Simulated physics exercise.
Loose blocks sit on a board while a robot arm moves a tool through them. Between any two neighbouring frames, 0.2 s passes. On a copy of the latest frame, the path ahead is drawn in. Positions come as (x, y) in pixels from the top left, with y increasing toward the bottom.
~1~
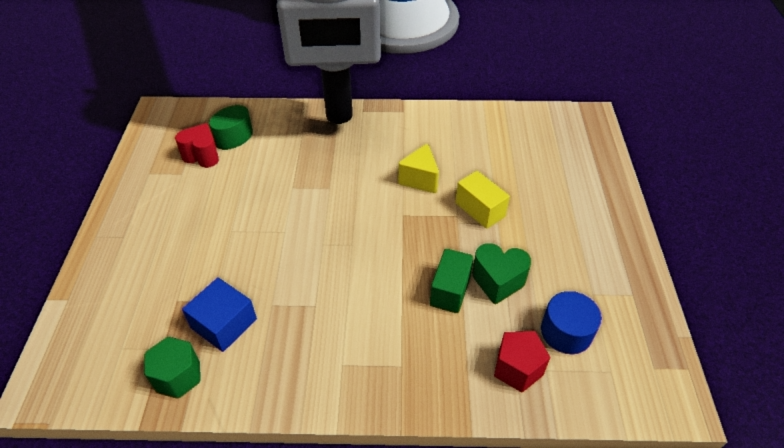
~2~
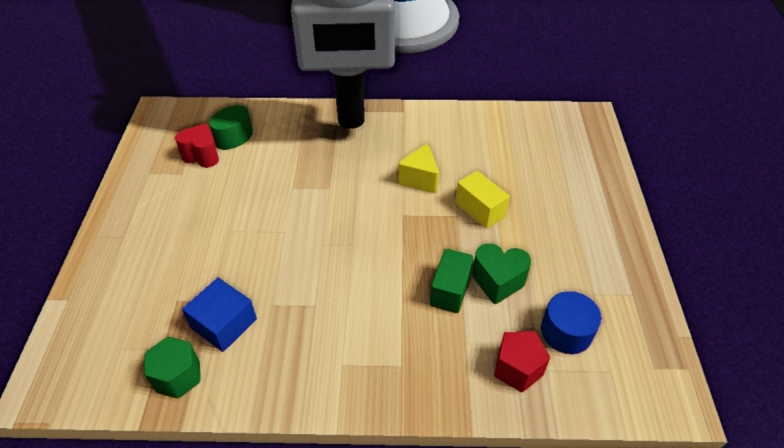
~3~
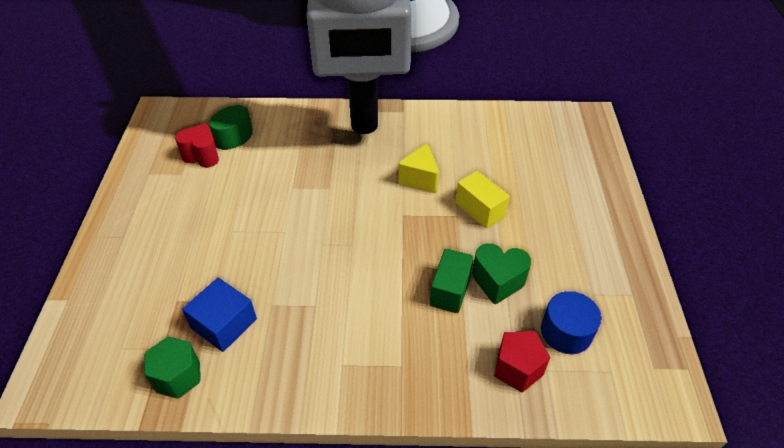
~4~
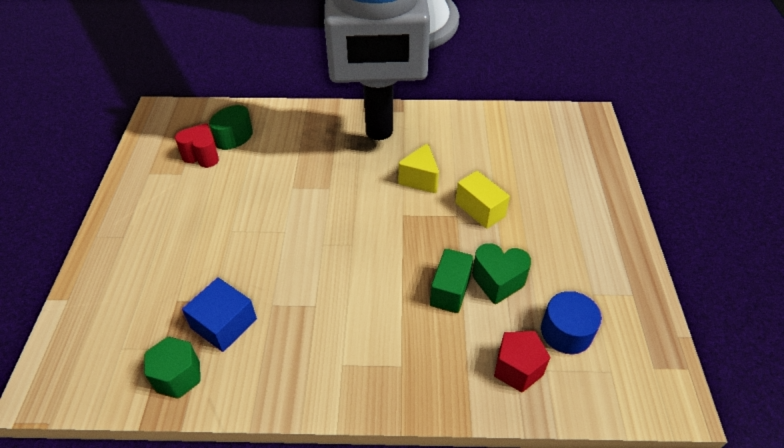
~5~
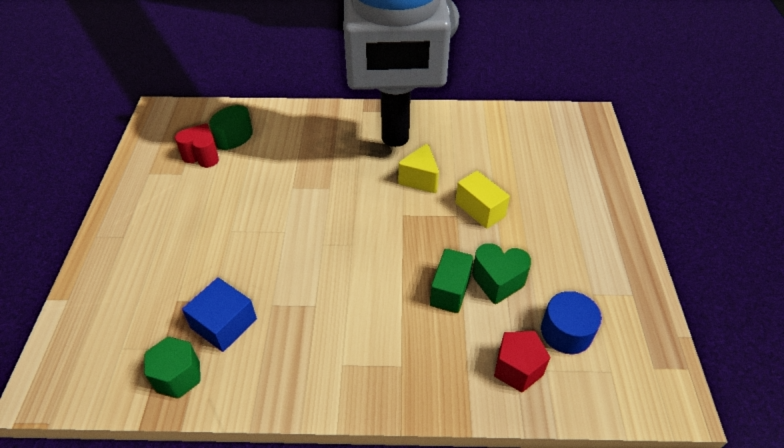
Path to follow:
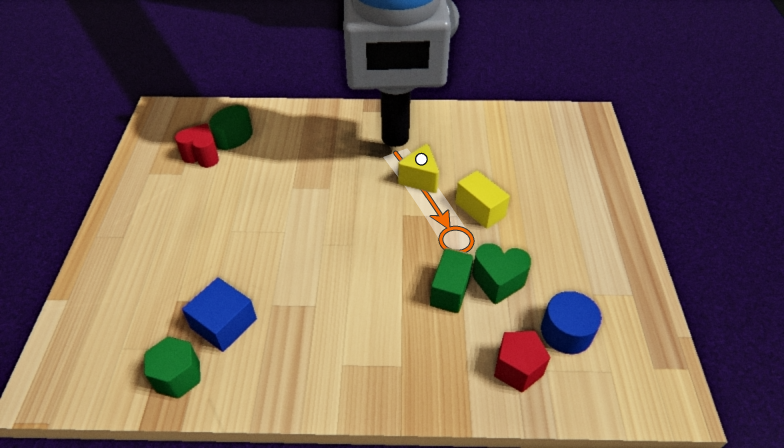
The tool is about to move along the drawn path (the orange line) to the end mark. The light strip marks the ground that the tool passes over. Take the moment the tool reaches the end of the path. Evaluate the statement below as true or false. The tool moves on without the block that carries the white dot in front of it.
It is false.
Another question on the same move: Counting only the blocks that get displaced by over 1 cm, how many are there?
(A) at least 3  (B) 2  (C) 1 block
I choose C.
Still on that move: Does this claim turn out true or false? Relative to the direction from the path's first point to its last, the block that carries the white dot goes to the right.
My answer: False.
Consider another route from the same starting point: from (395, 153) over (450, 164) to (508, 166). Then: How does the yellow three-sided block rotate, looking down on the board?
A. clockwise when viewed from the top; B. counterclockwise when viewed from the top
It's A.
The drawn path runs from (395, 153) through (426, 193) to (456, 240); the dot is on the yellow three-sided block.
On the path given first. One third of the way, tool at (416, 165); yellow three-sided block at (434, 174).
Two thirds of the way, tool at (437, 194); yellow three-sided block at (460, 203).
At the end, tool at (458, 226); yellow three-sided block at (488, 230), turned 25° anticlockwise; yellow oblong not moved.
